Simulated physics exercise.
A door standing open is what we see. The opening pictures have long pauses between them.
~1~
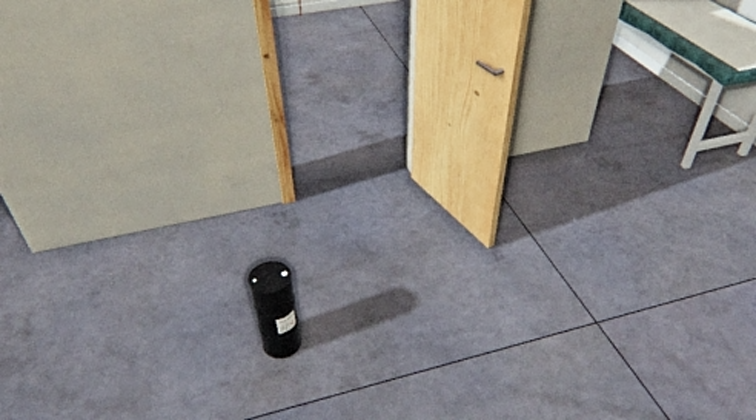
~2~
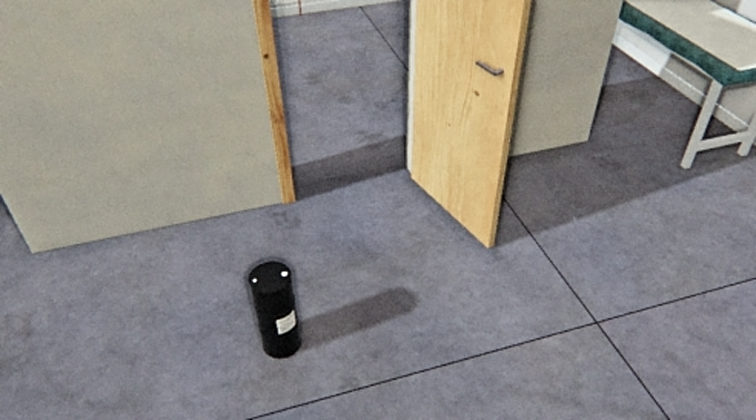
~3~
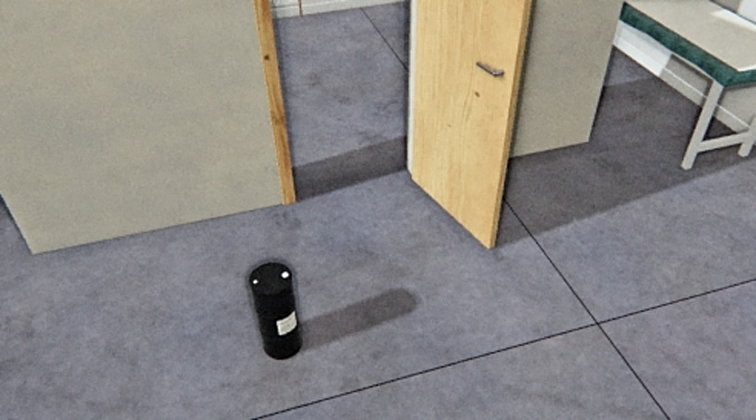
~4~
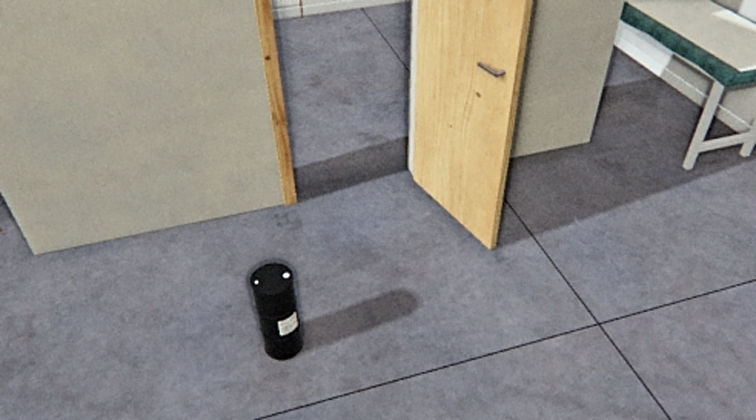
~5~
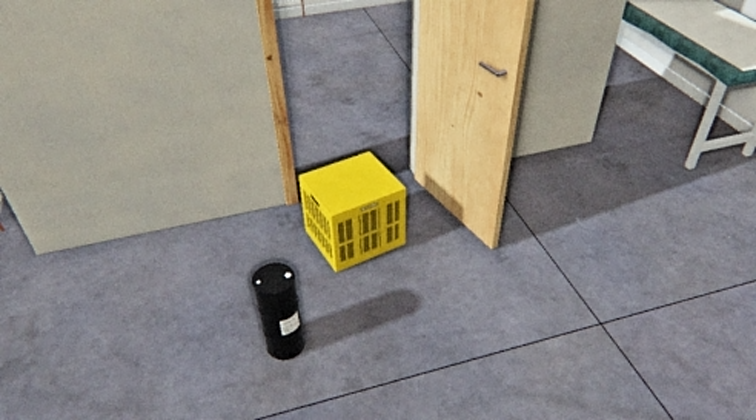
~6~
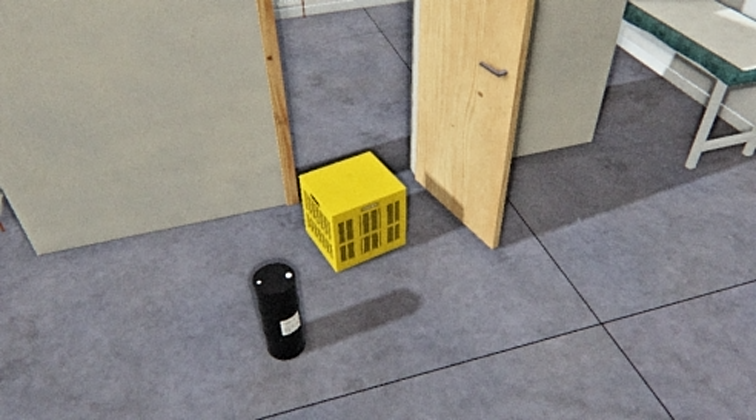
A yellow box appears at the open doorway, while the door and black canister stay still.
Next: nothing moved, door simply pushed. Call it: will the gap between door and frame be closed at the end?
No, a gap remains.
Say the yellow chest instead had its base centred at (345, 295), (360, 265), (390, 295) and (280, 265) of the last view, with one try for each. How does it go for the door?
Well, the first time the door completes its swing, the second time it halts partway, the third time it halts partway, and the fourth time it completes its swing.
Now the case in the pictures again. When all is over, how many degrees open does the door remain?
It comes to about 65°.
Then, 0.30 s after the last picture, door 94° open.
Then, 0.50 s after the last picture, door 78° open.
Then, 0.70 s after the last picture, door 64° open.
At rest, door 63° open; both in place. Seen from the same camera at the end, yellow chest near (349, 210).
